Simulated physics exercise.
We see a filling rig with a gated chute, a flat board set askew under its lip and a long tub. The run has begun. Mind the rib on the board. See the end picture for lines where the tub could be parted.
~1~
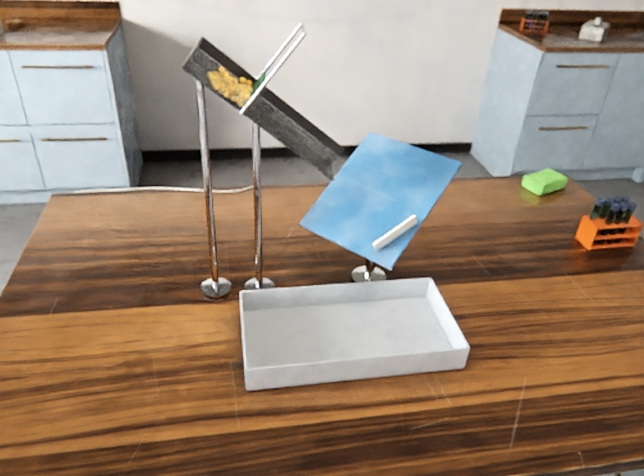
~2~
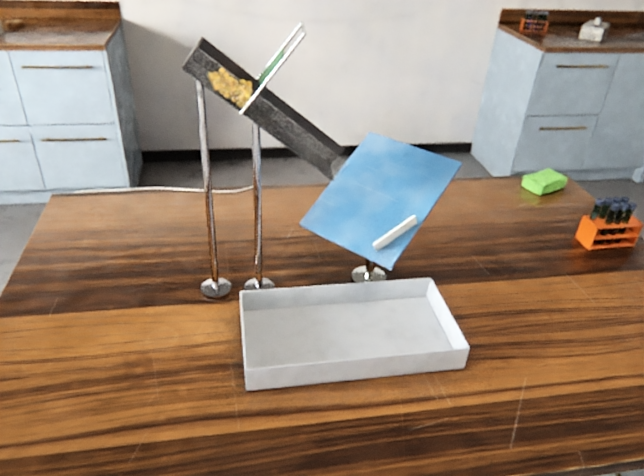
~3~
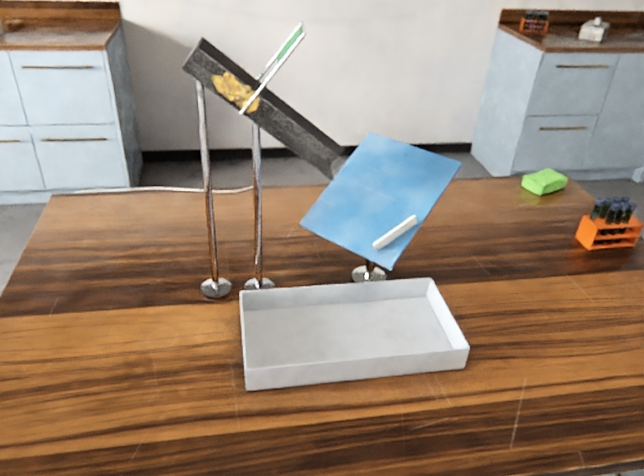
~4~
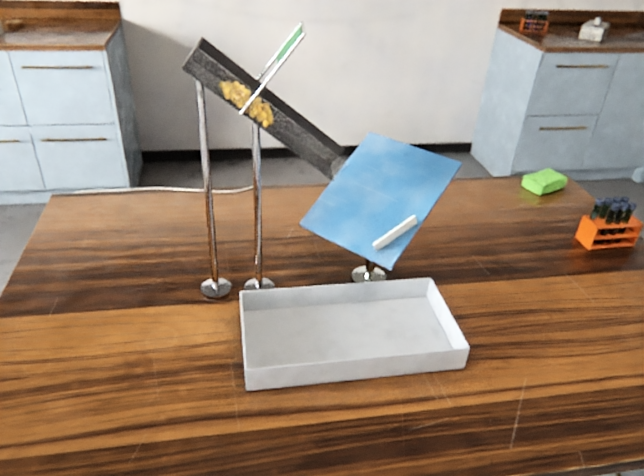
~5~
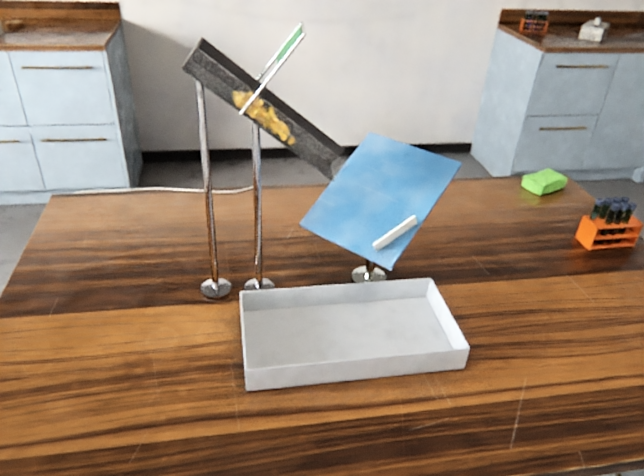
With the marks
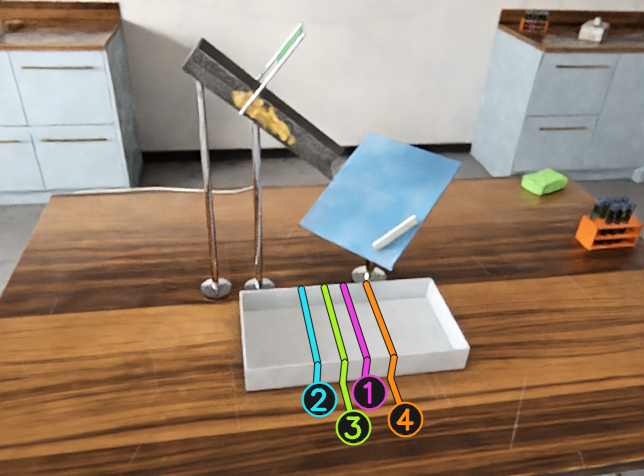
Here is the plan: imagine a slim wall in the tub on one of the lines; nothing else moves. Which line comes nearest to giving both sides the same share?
Best: 3.
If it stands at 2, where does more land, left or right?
Right.
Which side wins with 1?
More lands on the left.
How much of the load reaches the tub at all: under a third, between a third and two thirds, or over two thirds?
About that: Over two thirds.
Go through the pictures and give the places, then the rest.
Load behind the gate at (233, 88), puffed corn balls; lip of the chute at (332, 172), sloping fairly steeply, in the first picture.
Middle of the board at (379, 194), tilted fairly steeply; middle of its low edge at (342, 245); of its high edge at (414, 146), in the second picture.
Front corners of the tub at (246, 369) and (469, 348), empty; front of the load at (253, 106), in the third picture.
Middle of the load at (248, 101); its front at (270, 122), about a quarter of the way to the lip; rib from (415, 215) to (373, 244), in the fourth picture.
Middle of the load at (261, 112); its front at (292, 140), about half of the way to the lip, in the fifth picture.
On the marked copy, line 1 crosses the front rim at (367, 358); line 2 crosses the front rim at (317, 363); line 3 crosses the front rim at (344, 360); line 4 crosses the front rim at (393, 355).
With 1, of what is caught, nearly all on the left of the divider, a stray few on the right.
With 2, of what is caught, a small part on the left of the divider, nearly all on the right.
With 3, of what is caught, about half on the left of the divider, about half on the right.
With 4, of what is caught, all on the left of the divider, none on the right.
